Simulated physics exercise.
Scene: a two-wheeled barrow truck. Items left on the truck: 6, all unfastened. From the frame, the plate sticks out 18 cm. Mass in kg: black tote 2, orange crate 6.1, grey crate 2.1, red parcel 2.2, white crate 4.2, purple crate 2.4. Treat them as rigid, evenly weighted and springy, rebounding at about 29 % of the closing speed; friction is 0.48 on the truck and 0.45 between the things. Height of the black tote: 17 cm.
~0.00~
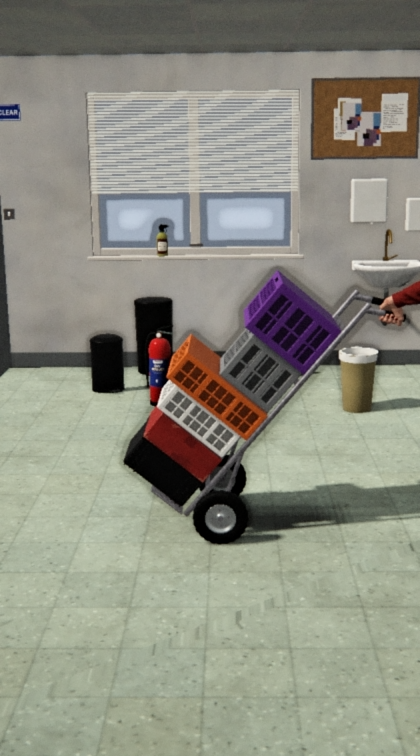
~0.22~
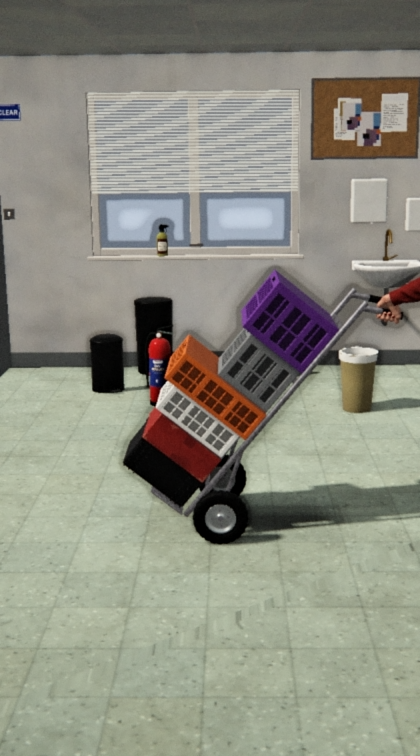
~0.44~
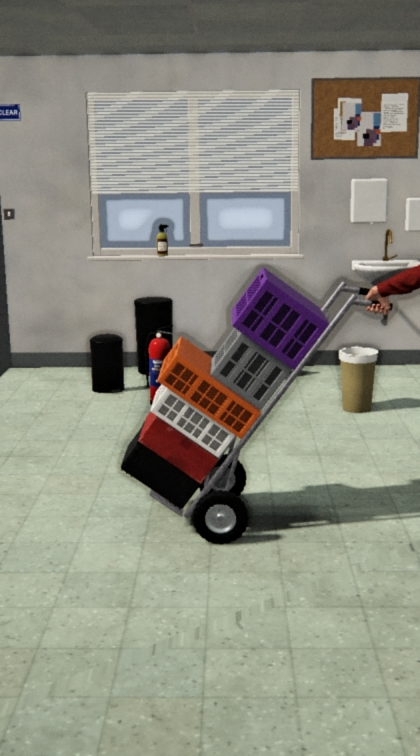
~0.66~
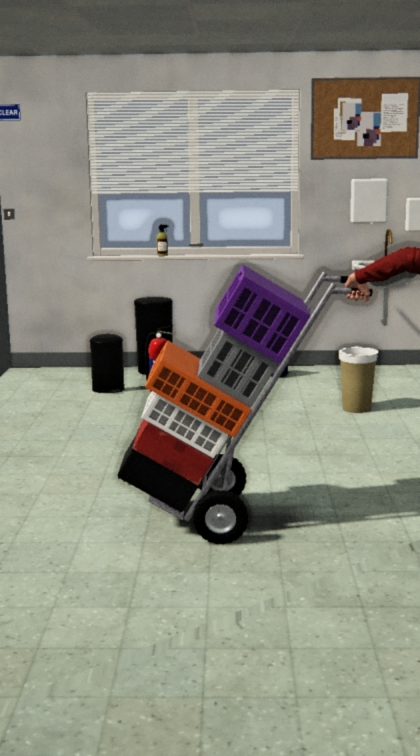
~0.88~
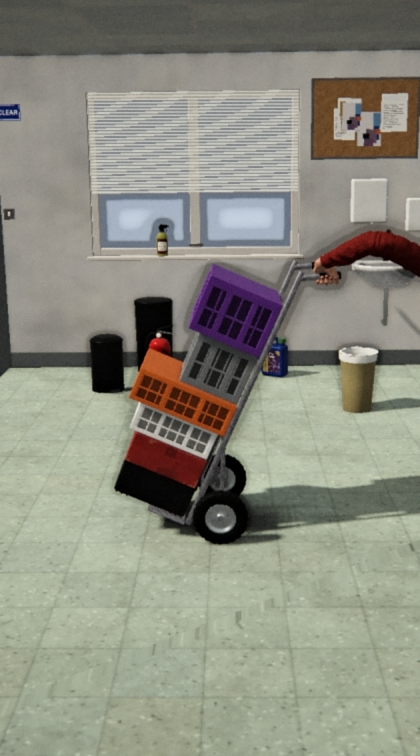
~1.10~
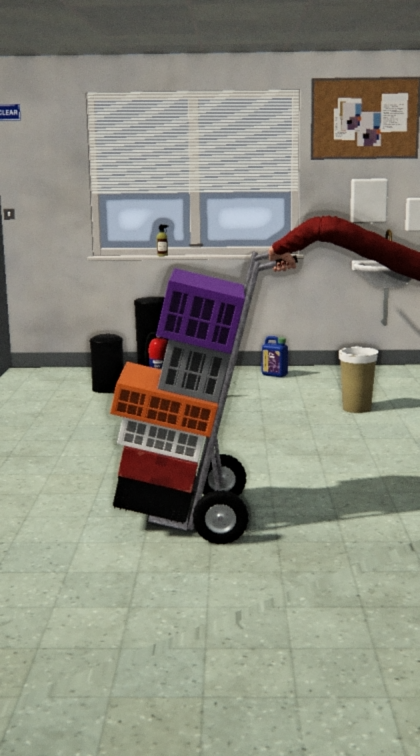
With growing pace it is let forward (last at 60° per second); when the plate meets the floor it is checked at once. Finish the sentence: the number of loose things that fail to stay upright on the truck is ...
... zero.
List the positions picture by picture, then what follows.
The first frame shows leaning back 40°; black tote (166, 461); orange crate (218, 385).
The second frame shows leaning back 39°; white crate (200, 411); purple crate (288, 320).
The third frame shows leaning back 36°; grey crate (251, 364); red parcel (181, 438).
The fourth frame shows leaning back 31°; white crate (187, 415); purple crate (261, 312).
The fifth frame shows leaning back 24°; grey crate (219, 360); red parcel (168, 448).
The sixth frame shows leaning back 14°; black tote (155, 487); orange crate (167, 398).
After 1.50 s, truck upright; orange crate tipped 7° from how it sat near (130, 414); black tote tipped 7° from how it sat near (153, 501); purple crate tipped 7° from how it sat.
After 1.80 s, truck upright; orange crate tipped 11° from how it sat near (121, 413); black tote tipped 11° from how it sat near (151, 499); purple crate tipped 11° from how it sat.
After 2.20 s, truck upright; orange crate slid 2 cm near (139, 414); purple crate slid 7 cm; grey crate slid 4 cm.
After 2.60 s, truck upright; orange crate tipped 3° from how it sat near (136, 415); black tote tipped 3° from how it sat near (154, 503); purple crate tipped 3° from how it sat.
At rest (3.9 s), all 6 in place, give or take 10 cm. Seen from the same camera at the end, black tote near (154, 503), orange crate near (134, 415).
